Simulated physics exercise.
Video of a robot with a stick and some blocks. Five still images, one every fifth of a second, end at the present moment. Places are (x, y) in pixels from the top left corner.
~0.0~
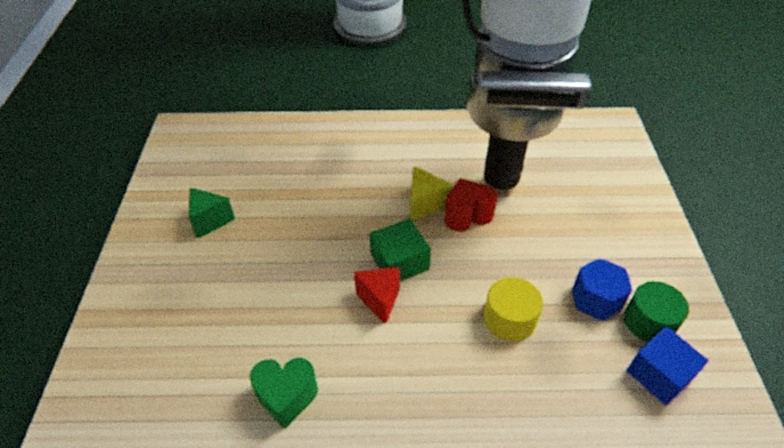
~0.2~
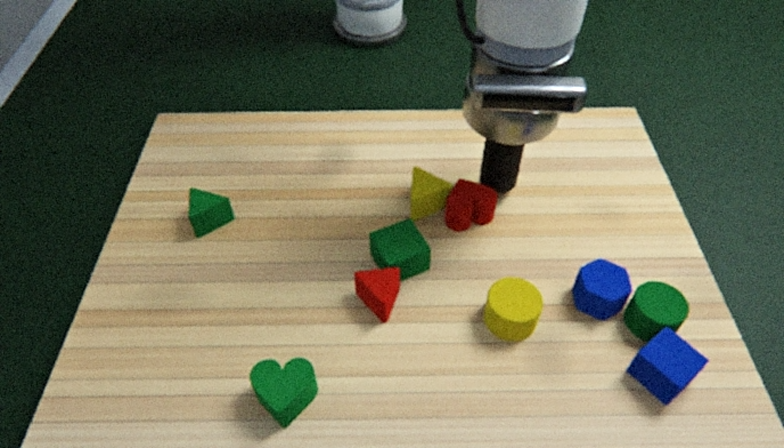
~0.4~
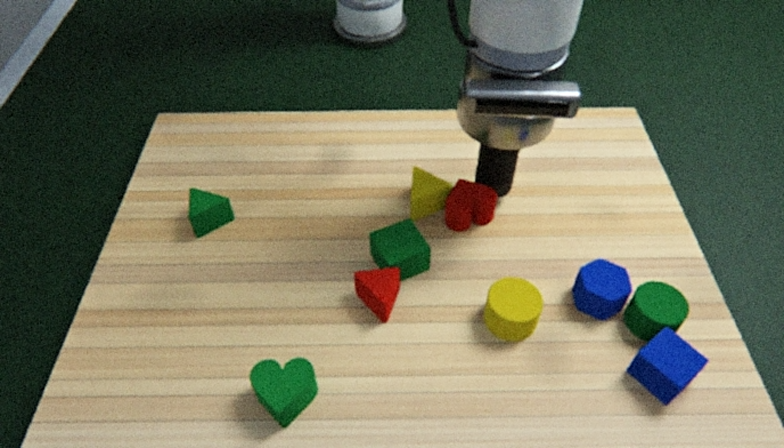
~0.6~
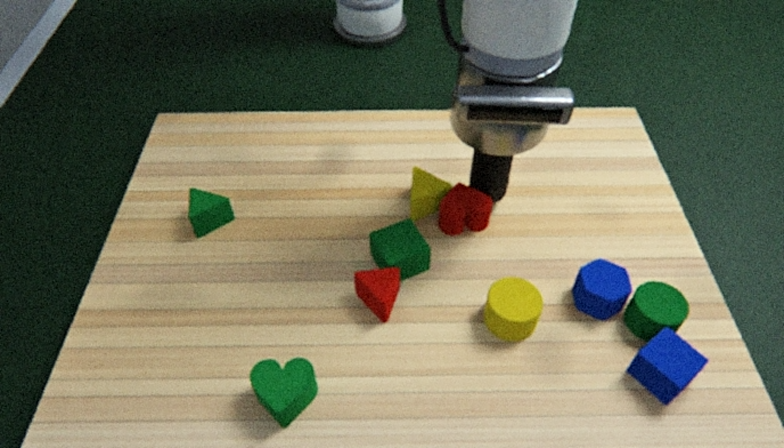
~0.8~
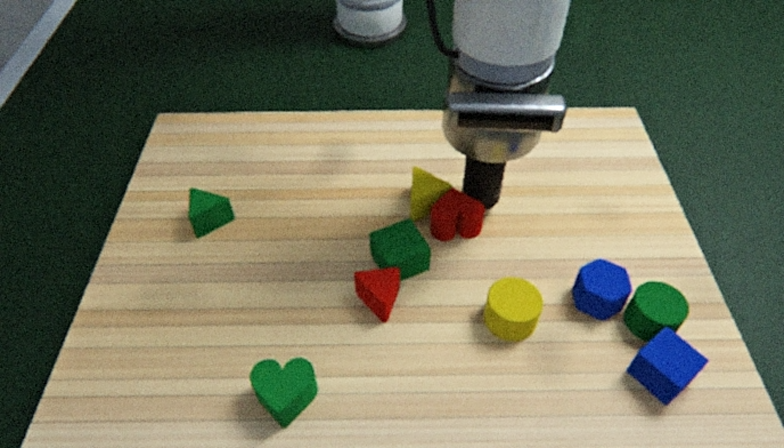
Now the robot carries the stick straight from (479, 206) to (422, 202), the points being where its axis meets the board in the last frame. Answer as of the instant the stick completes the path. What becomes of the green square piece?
That block is not shifted.
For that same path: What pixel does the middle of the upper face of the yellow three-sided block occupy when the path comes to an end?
It sits at (378, 182).
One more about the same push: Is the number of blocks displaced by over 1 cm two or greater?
That would be a yes.
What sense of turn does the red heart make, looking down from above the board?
The turn is anti-clockwise.
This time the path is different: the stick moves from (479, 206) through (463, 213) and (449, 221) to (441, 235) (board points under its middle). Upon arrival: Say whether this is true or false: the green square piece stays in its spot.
The claim does not hold.
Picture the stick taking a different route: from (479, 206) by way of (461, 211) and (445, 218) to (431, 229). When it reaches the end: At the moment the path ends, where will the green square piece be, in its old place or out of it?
It shifts.
On the path given first. Halfway along, stick at (451, 195); yellow three-sided block at (406, 182); red heart at (447, 210), turned 20° anticlockwise.
At the end, stick at (423, 194); green square piece unmoved; yellow three-sided block at (378, 182); red heart at (446, 212), turned 25° anticlockwise.
